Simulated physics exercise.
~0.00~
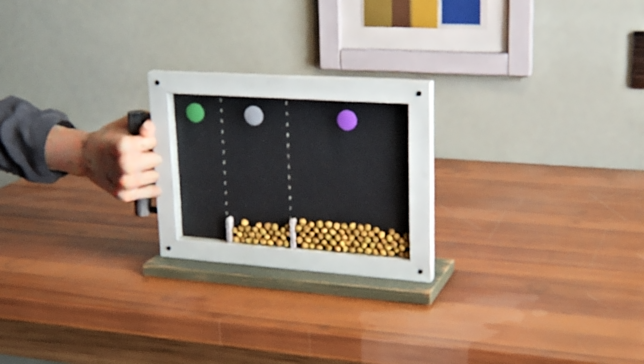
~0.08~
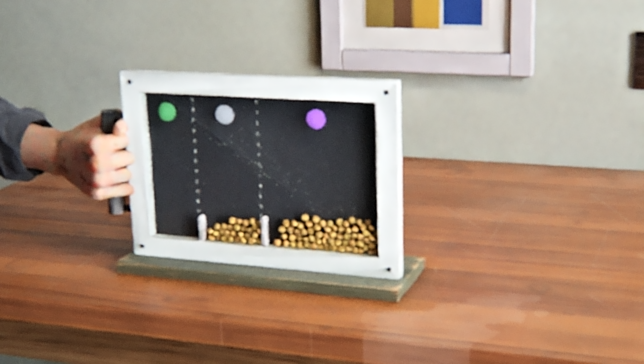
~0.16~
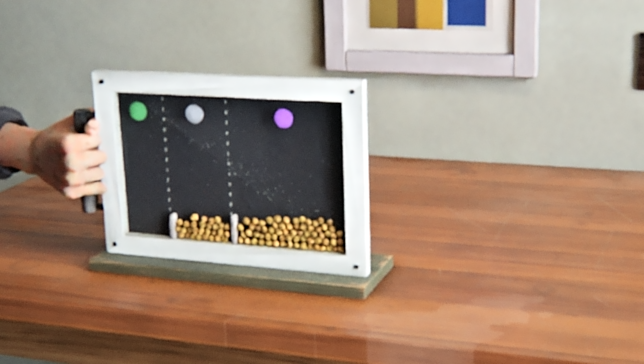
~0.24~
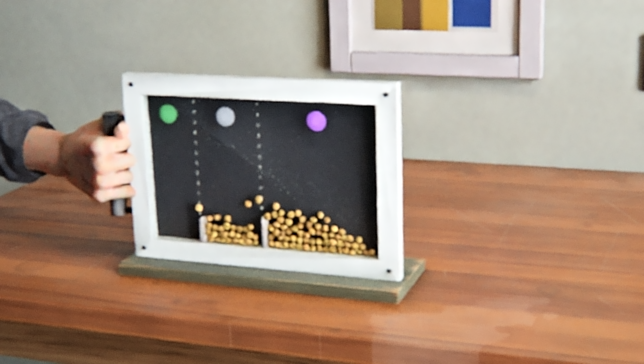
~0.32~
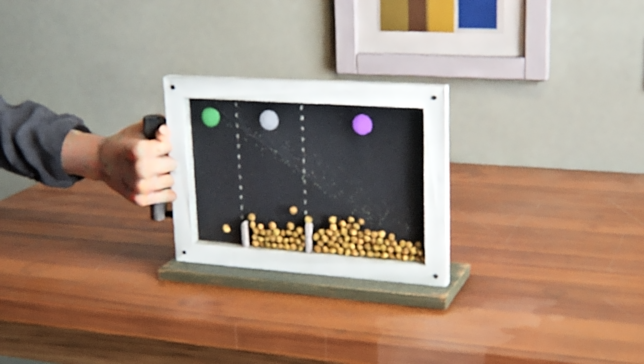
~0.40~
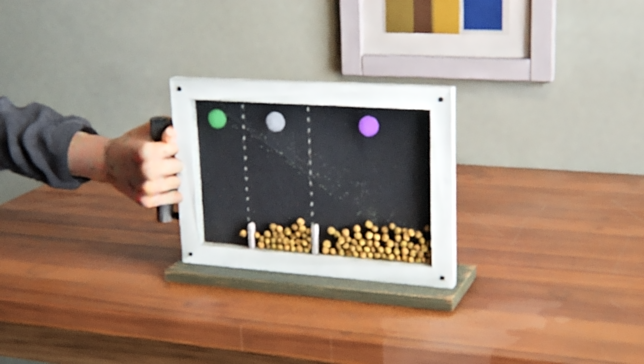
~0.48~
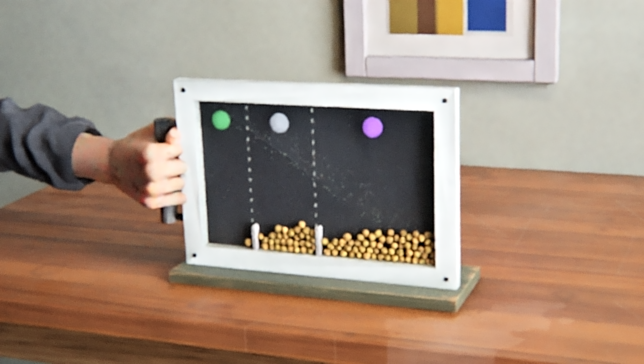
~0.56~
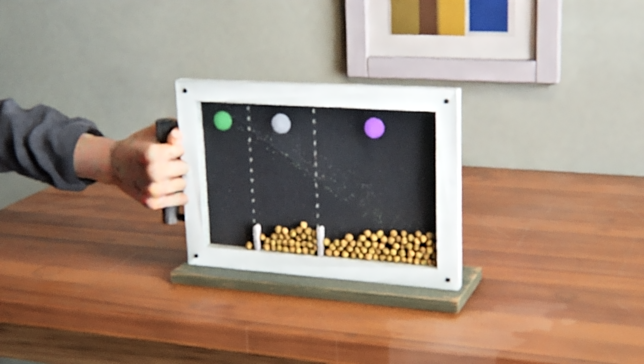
On a wooden table, a hand slides a bead-filled case left, then back right.
